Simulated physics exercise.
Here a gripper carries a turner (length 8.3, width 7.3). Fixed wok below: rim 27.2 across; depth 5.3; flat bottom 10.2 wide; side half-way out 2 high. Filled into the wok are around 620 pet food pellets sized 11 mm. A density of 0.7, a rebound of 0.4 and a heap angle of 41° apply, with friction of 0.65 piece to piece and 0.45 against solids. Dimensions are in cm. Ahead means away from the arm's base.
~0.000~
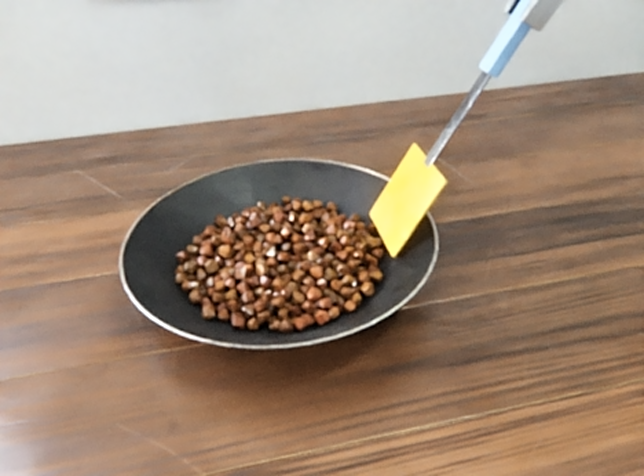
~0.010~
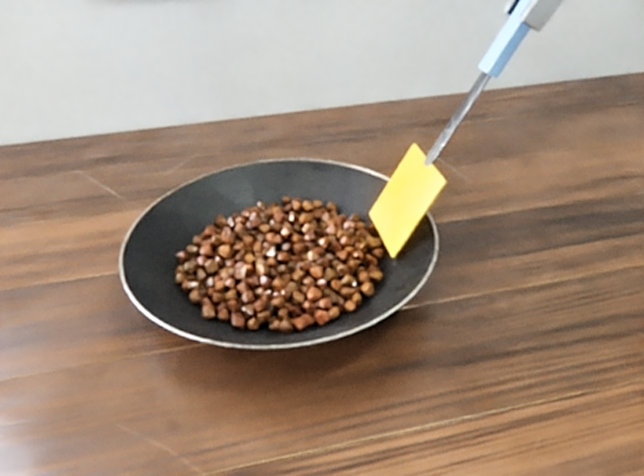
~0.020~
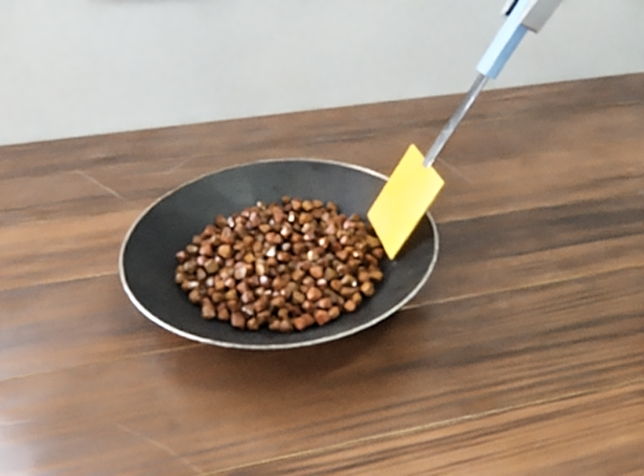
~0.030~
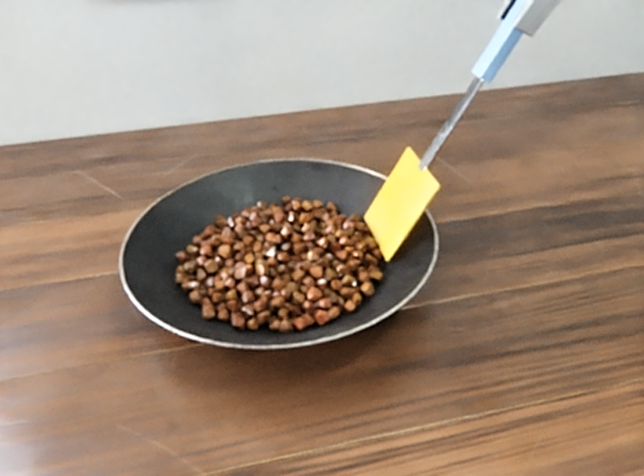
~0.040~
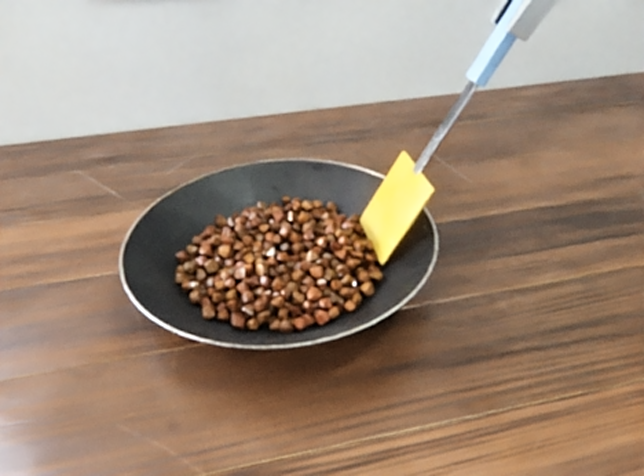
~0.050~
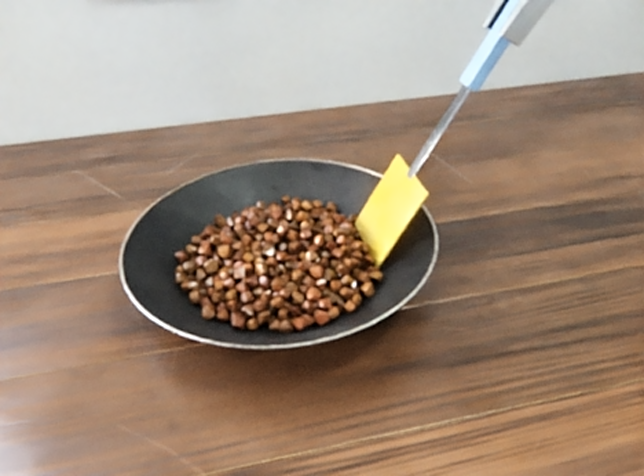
A yellow turner shifts slightly left and down beside brown pellets in a black wok.
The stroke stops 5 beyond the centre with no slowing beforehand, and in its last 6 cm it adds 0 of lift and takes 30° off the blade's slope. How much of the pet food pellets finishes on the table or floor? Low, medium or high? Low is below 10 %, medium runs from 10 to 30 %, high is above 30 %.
The share is low, below 10 %.
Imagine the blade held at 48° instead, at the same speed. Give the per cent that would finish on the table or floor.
Near 5 %.
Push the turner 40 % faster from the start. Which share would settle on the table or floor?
Approx. 10 per cent.
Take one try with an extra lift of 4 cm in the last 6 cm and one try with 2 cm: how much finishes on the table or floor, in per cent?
Roughly 0 per cent, then 0 per cent.
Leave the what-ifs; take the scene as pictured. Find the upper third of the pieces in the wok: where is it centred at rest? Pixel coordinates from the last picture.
Somewhere near (179, 250) in the last picture.
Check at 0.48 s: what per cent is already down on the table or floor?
Roughly 5 percent.
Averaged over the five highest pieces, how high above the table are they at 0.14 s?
They are around 5 cm up.
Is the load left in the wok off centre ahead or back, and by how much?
Ahead of centre, roughly 5.0 centimetres.
After 0.14 s, sloping 60°, highest piece 6 above the table; 621 in the wok.
After 0.24 s, sloping 47°, highest piece 8 above the table; 620 in the wok, 1 on the blade or in flight.
After 0.48 s, sloping 30°, highest piece 7 above the table; 587 in the wok, 33 on the table or floor, 1 on the blade or in flight.
After 1.53 s, sloping 30°, highest piece 7 above the table; 585 in the wok, 36 on the table or floor.
In the end, 585 in the wok, 36 on the table or floor. That is 6 % on the table or floor.
